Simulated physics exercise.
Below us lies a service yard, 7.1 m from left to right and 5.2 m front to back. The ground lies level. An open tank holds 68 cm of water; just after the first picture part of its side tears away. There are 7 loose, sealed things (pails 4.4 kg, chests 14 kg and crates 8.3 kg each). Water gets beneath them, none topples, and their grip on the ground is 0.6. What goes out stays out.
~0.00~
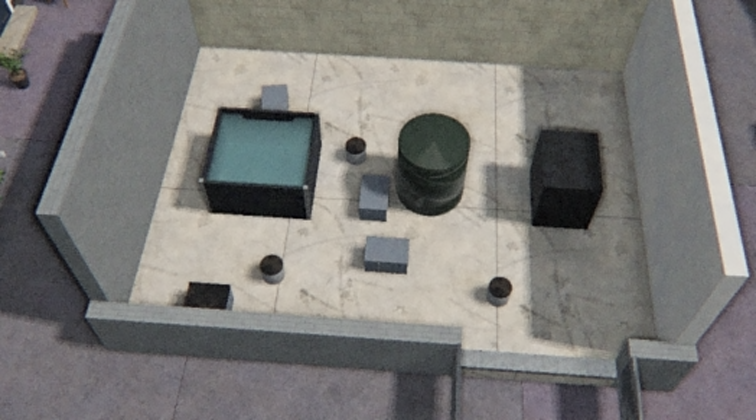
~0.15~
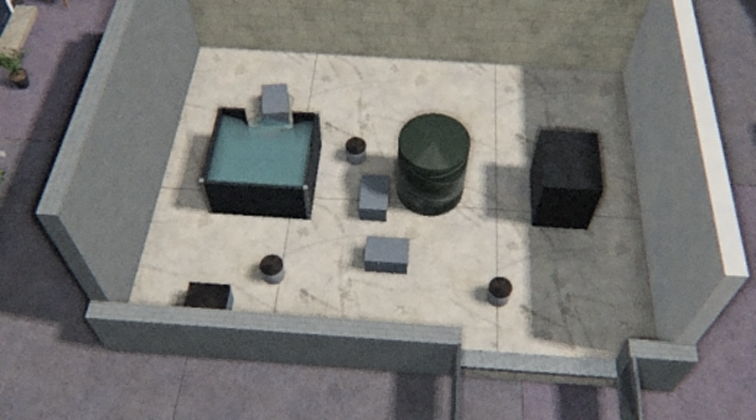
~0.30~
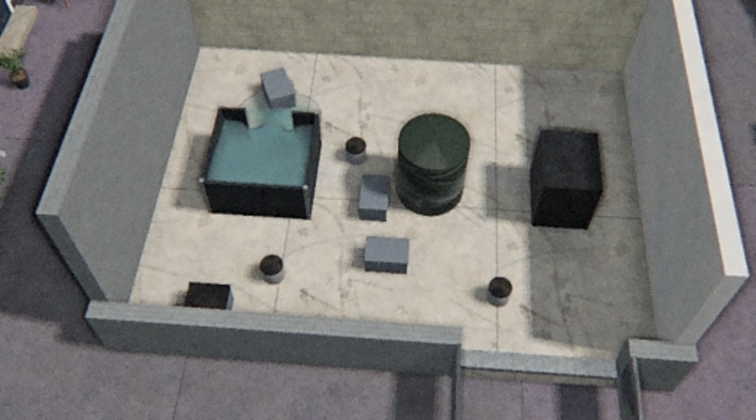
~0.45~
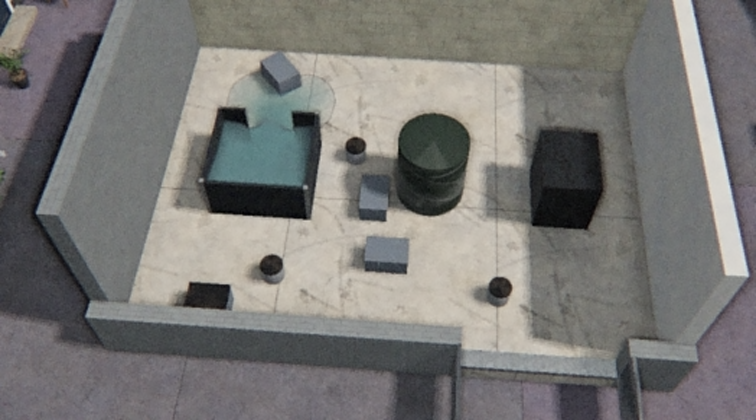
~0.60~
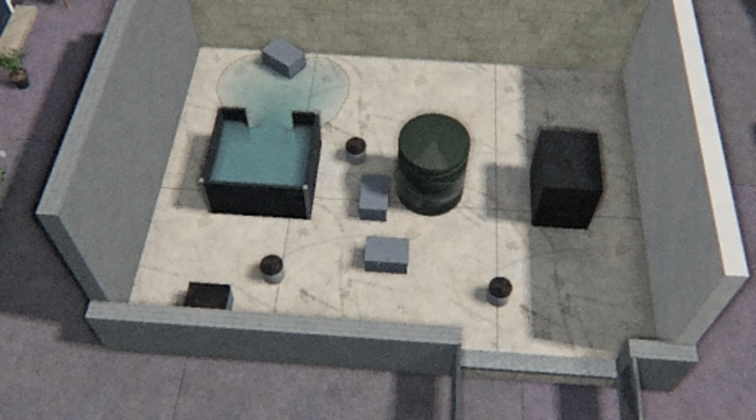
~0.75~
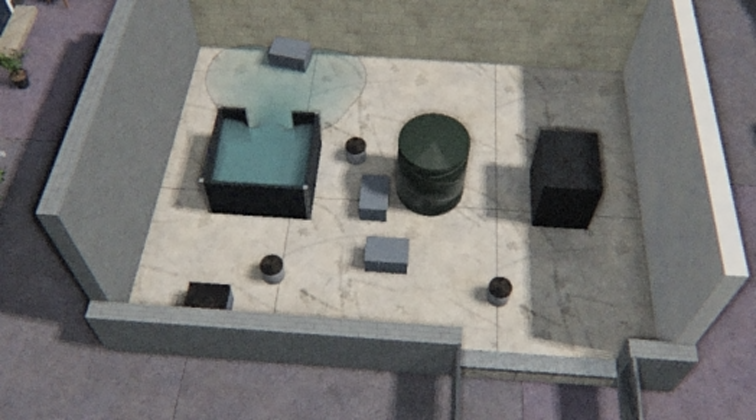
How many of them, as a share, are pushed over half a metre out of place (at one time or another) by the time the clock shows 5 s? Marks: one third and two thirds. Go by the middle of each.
That comes to not even a third.
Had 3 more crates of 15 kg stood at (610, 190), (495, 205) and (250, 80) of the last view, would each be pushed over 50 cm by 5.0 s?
In turn: Short of it, under, more.
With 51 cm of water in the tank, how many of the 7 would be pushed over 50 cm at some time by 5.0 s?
In that case 1 of them.
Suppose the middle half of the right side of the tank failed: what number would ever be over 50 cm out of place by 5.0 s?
Then 4.
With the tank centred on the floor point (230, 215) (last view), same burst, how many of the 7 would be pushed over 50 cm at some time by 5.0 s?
In that case 1 of them.
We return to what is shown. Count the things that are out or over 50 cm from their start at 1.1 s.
1 of them.
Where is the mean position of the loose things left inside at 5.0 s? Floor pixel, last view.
At about (372, 226).
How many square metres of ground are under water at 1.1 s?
About 7.0 m2.
After 1.1 s 1 of 7 are over 50 cm from their spots; 1 afloat.
After 2.2 s 1 of 7 are over 50 cm from their spots; 1 afloat.
After 3.5 s 1 of 7 are over 50 cm from their spots; 1 afloat.
After 5.0 s 1 of 7 are over 50 cm from their spots, and 1 have been at some point; 0 afloat.
